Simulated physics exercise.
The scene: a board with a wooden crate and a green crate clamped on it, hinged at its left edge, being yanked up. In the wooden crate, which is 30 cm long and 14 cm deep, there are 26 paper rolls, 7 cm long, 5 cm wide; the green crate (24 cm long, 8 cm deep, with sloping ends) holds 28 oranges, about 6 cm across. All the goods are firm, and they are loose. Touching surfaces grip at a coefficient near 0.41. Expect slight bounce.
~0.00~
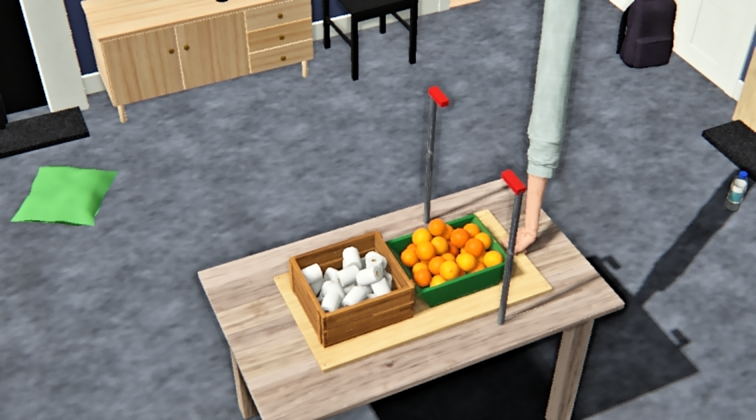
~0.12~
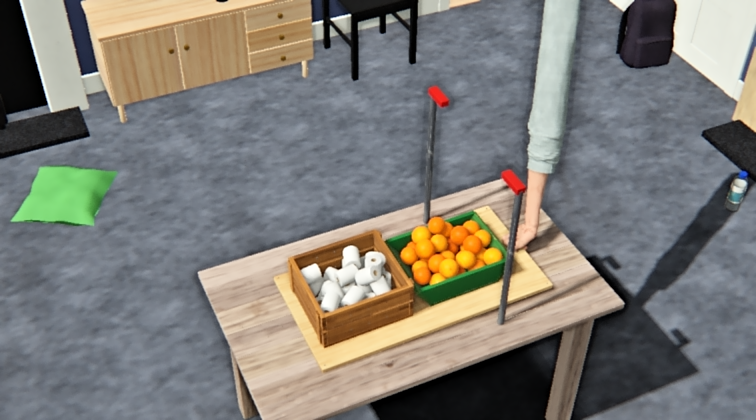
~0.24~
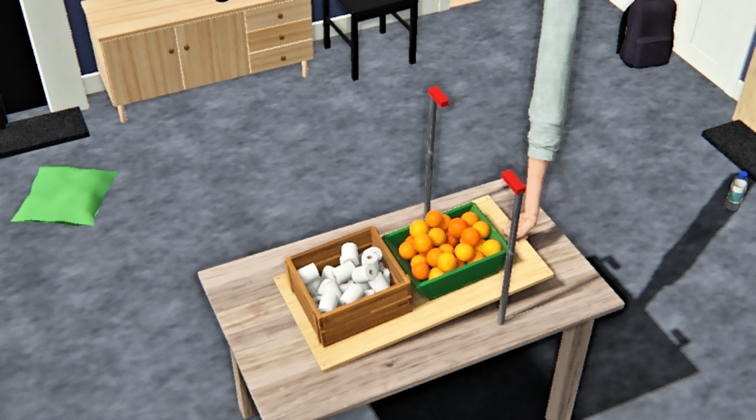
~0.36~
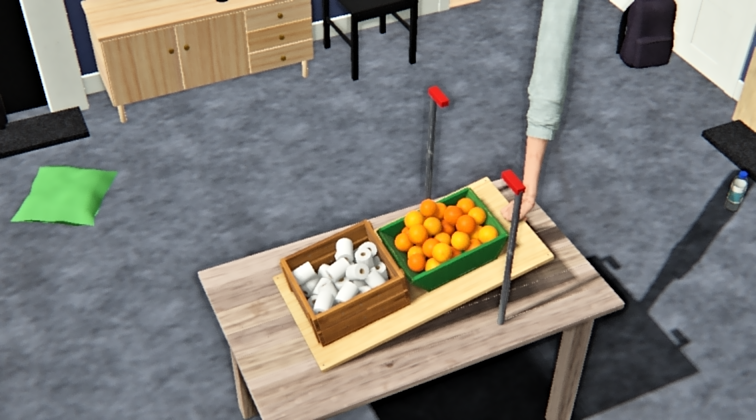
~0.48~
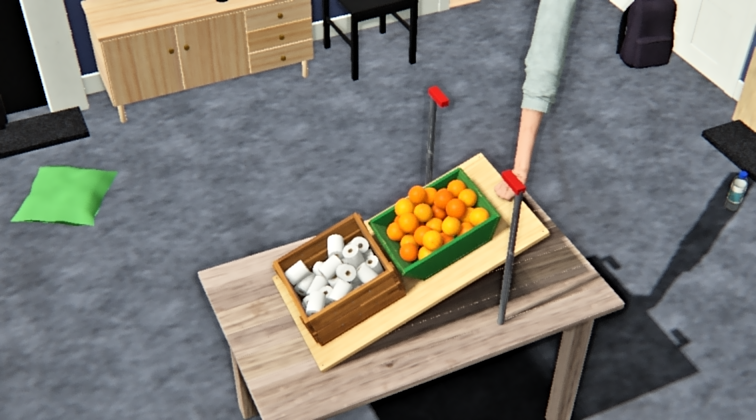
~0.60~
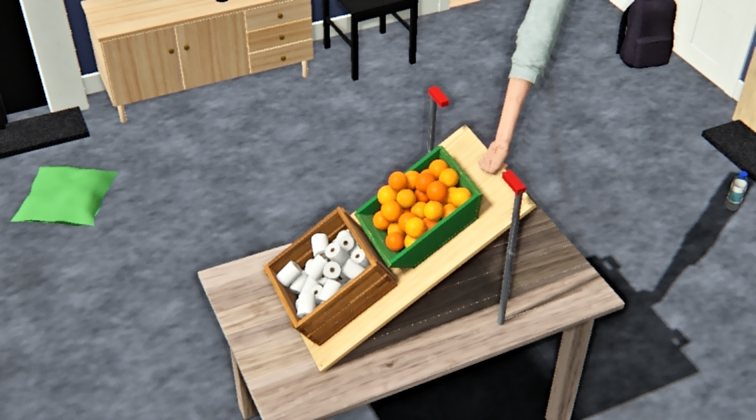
A board on a wooden table, carrying a wooden crate of white rolls and a green crate of oranges, tilts up steeply as a hand raises its right end, both crates leaning with it toward the left.
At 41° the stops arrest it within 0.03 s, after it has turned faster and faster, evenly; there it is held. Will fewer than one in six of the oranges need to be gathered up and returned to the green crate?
No - the tally of escapes goes beyond a sixth.
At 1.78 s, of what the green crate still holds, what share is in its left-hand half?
100 per cent, about.
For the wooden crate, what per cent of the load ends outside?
Loss for the wooden crate - 5 per cent.
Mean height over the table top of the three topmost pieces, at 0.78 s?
Around 56 cm high.
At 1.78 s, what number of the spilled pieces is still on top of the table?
I'd guess near 5.
After 0.68 s, the lift is arrested.
After 0.78 s, tilt 41°; wooden crate 26 in, 0 out and green crate 28 in, 0 out.
After 0.92 s, tilt 41°; wooden crate 26 in, 0 out and green crate 22 in, 6 out.
After 1.18 s, tilt 41°; wooden crate 25 in, 1 out and green crate 12 in, 16 out.
When it is over (at 1.78 s), wooden crate 25 in, 1 out and green crate 12 in, 16 out. Asked share, 16 of 28, 57 per cent.
